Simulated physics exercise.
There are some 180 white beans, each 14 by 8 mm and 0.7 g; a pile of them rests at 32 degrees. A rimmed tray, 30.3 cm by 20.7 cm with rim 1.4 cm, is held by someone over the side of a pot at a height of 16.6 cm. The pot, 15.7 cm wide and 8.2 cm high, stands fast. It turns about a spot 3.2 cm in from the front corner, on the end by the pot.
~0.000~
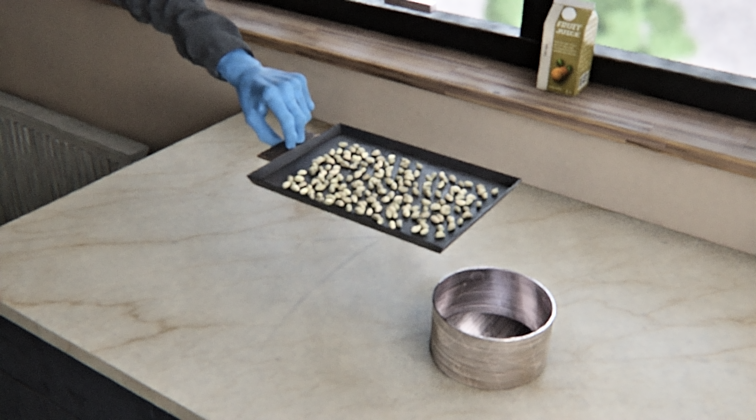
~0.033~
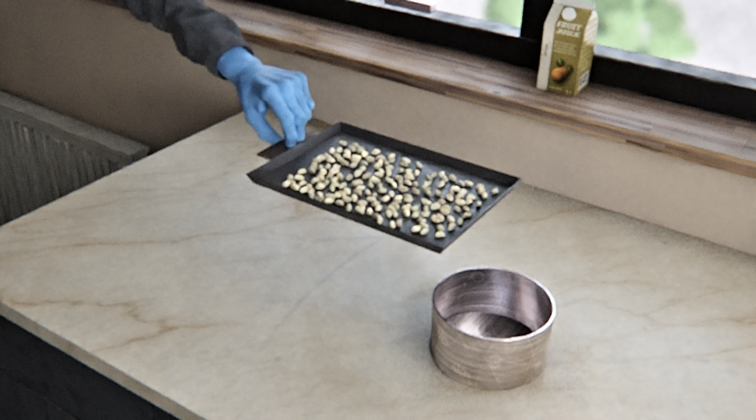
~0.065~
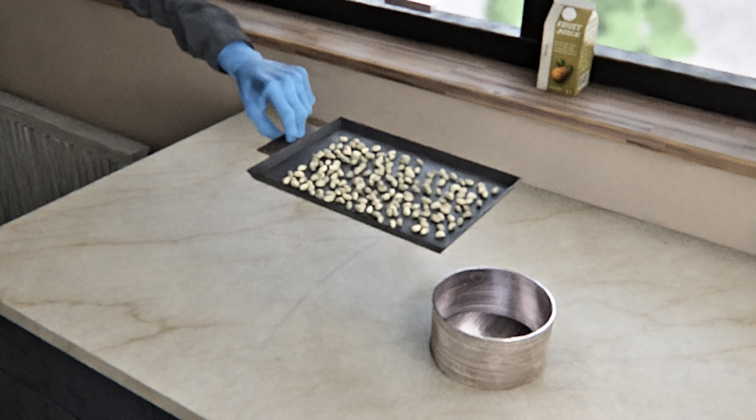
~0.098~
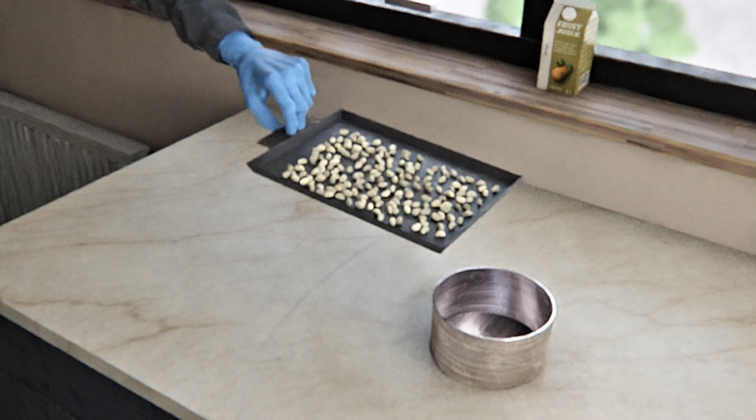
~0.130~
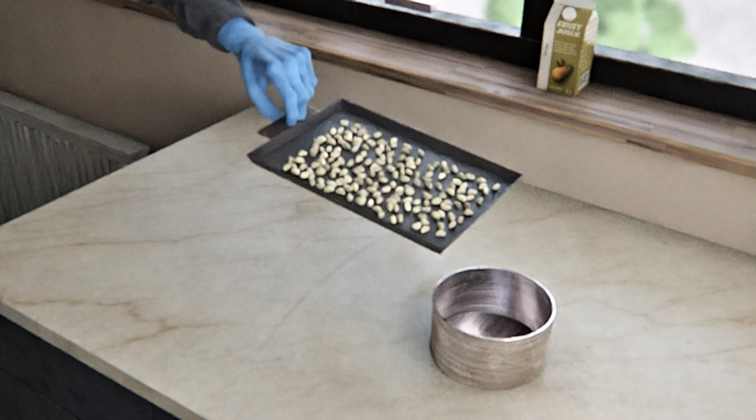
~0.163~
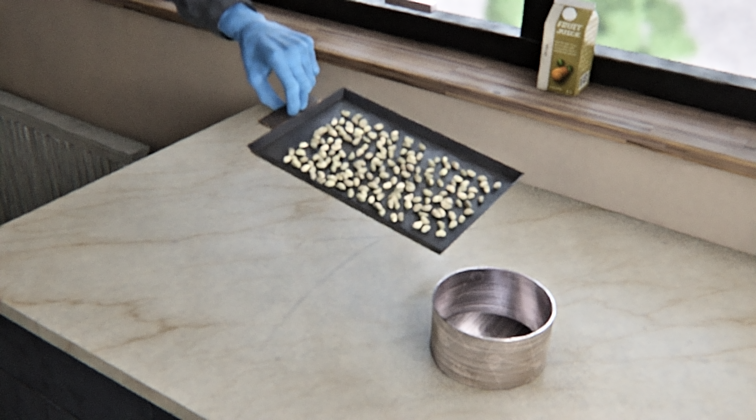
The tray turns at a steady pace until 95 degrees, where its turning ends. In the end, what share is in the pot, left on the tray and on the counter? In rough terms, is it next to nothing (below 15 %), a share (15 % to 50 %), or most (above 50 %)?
Roughly: Pot: Most, tray: Next to nothing, counter: A share.
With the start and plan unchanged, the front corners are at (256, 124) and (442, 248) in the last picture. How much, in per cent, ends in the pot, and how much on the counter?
Split: Pot = 60, counter = 40.
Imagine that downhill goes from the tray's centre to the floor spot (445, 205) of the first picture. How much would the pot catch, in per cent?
My best guess is some 65 per cent.
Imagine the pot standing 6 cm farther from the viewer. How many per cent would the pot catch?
Then roughly 20 percent would land in it.
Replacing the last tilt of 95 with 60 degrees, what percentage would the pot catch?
Roughly 60 %.
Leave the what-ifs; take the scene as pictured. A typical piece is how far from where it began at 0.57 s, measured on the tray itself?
By then it sits near 9 cm from where it began.
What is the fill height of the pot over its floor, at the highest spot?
It reaches roughly 2.0 cm.
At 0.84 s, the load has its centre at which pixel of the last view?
Close to pixel (484, 338).
After 0.57 s, tilt 51 degrees; the tray holds 100 %, the pot 0 %.
After 0.84 s, tilt 78 degrees; the tray holds 15 %, the pot 40 %.
After 1.22 s, tilt 95 degrees; the tray holds 0 %, the pot 70 %.
At rest (2.4 s), pot 70 %, tray 0 %, counter 30 %.
